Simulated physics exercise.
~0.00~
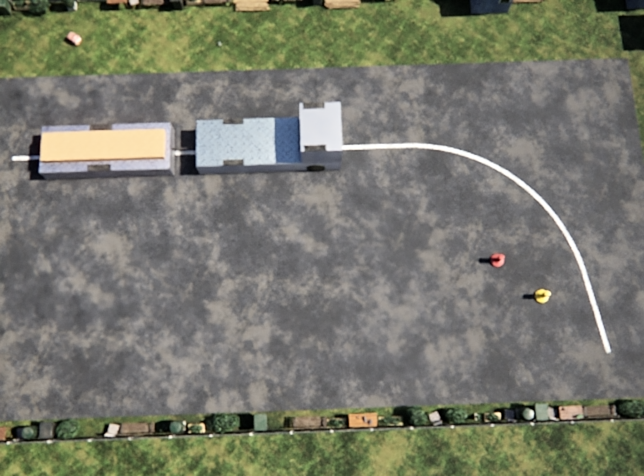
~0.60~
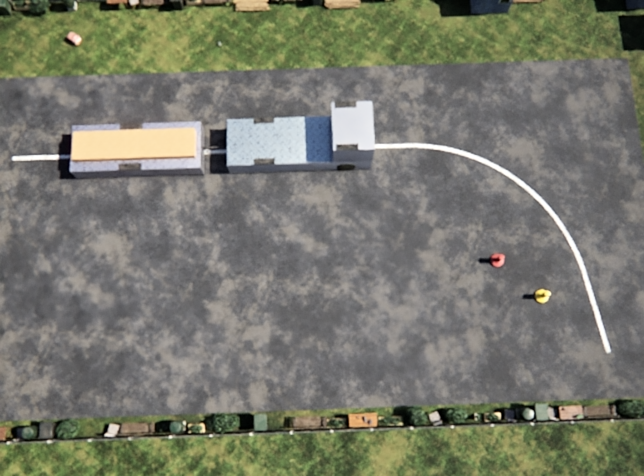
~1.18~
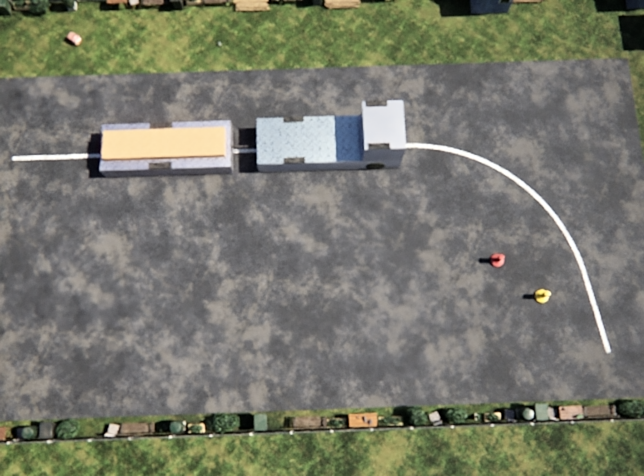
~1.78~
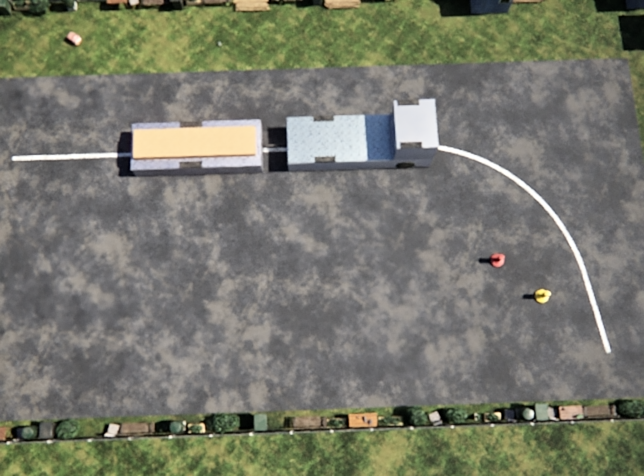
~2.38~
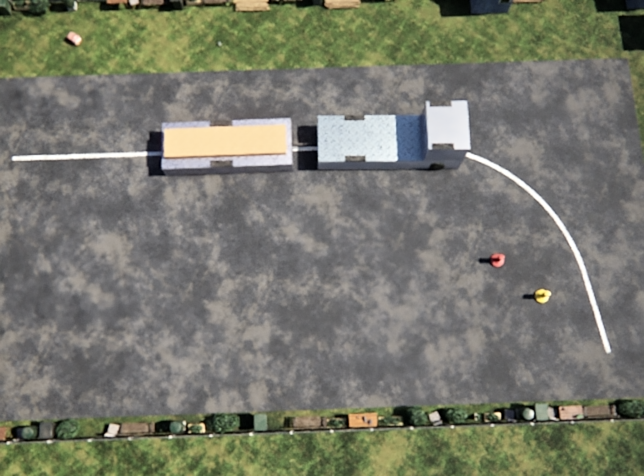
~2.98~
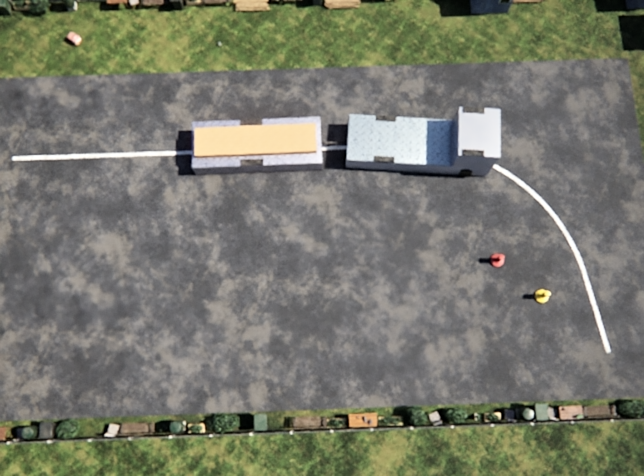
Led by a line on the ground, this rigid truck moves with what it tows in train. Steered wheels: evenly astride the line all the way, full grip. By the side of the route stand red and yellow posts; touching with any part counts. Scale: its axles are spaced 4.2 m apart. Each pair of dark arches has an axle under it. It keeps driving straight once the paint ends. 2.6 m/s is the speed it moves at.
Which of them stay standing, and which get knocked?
At the end, red is going to come through fine; yellow is going to get contacted.
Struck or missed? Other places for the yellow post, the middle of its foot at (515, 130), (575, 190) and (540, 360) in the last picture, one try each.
One: Stays safe. Two: Gets hit. Three: Stays safe.
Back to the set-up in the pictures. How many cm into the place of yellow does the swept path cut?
I'd put yellow at close to 60.
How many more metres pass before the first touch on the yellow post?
After roughly 16.0 metres.
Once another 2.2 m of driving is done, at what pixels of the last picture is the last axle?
Somewhere around pixel (292, 141).
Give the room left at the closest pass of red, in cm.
There's 30 to spare for red.
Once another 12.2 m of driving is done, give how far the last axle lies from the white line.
Roughly 150 centimetres.
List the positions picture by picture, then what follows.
The first frame shows nose (338, 139); last axle (100, 147); still straight; red (498, 259), yellow (543, 295); 1 trailer.
The second frame shows nose (368, 138); last axle (131, 146); still straight.
The third frame shows nose (398, 137); last axle (161, 145); still straight.
The fourth frame shows nose (428, 136); last axle (191, 144); still straight.
The fifth frame shows nose (459, 137); last axle (222, 143); turned 1°.
The sixth frame shows nose (489, 145); last axle (252, 142); turned 6°; red (498, 259), yellow (543, 295).
Then, 9.2 s in, the last axle is at (518, 218) of the last picture, 205 cm off the line; the trailer has hit yellow.
Then, 9.7 s in, the last axle is at (533, 236) of the last picture, 200 cm off the line; red has been passed with 30 cm to spare.
Then, 13.4 s in, the last axle is at (630, 418) of the last picture, 45 cm off the line; 1 of 2 struck in all.
